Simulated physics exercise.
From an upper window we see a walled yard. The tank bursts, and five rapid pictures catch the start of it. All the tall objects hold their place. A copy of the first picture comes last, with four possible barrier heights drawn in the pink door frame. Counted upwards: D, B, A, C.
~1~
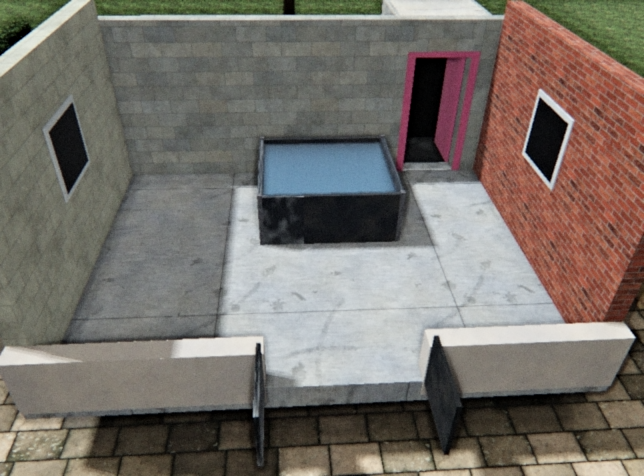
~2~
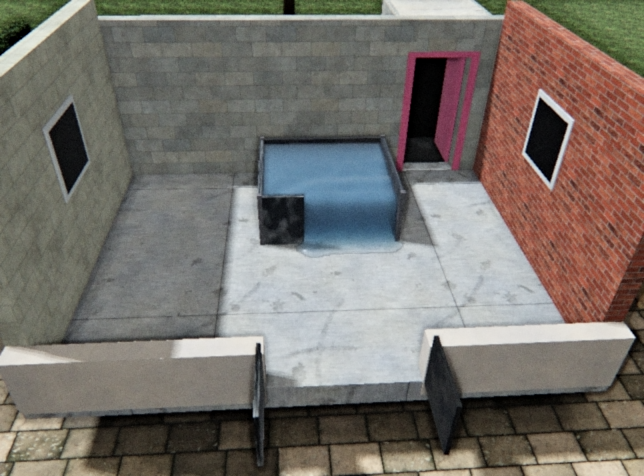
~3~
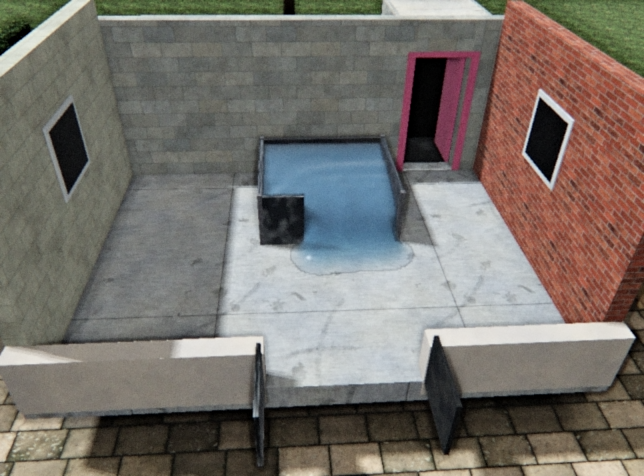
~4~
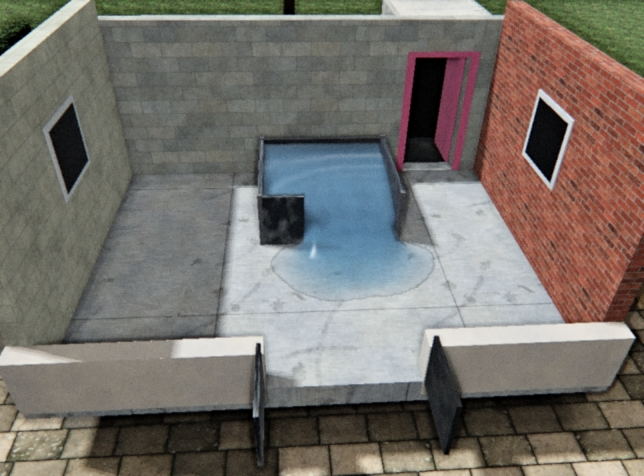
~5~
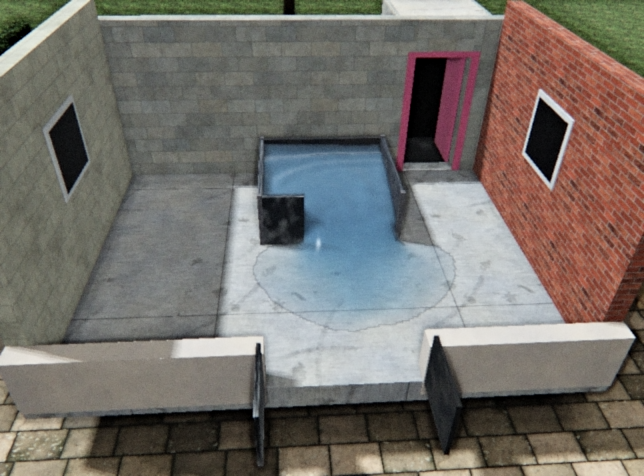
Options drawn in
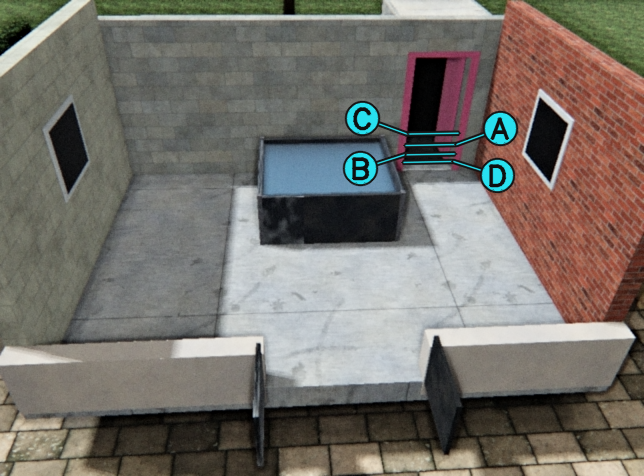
A walled yard holds a tank whose front opens, and blue water spreads across the floor.
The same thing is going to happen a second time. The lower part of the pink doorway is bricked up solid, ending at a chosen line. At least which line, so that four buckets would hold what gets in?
Use height D.
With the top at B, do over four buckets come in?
No, that is safe.
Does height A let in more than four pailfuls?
No, that is safe.
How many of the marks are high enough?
All four.
On the marked copy, A at (431, 145); B at (429, 154); C at (432, 133); D at (428, 161); from the bottom up D, B, A, C.
Choosing A, nothing gets over.
Choosing B, nothing gets over.
Choosing C, nothing gets over.
Choosing D, a splash gets over, under a bucket.
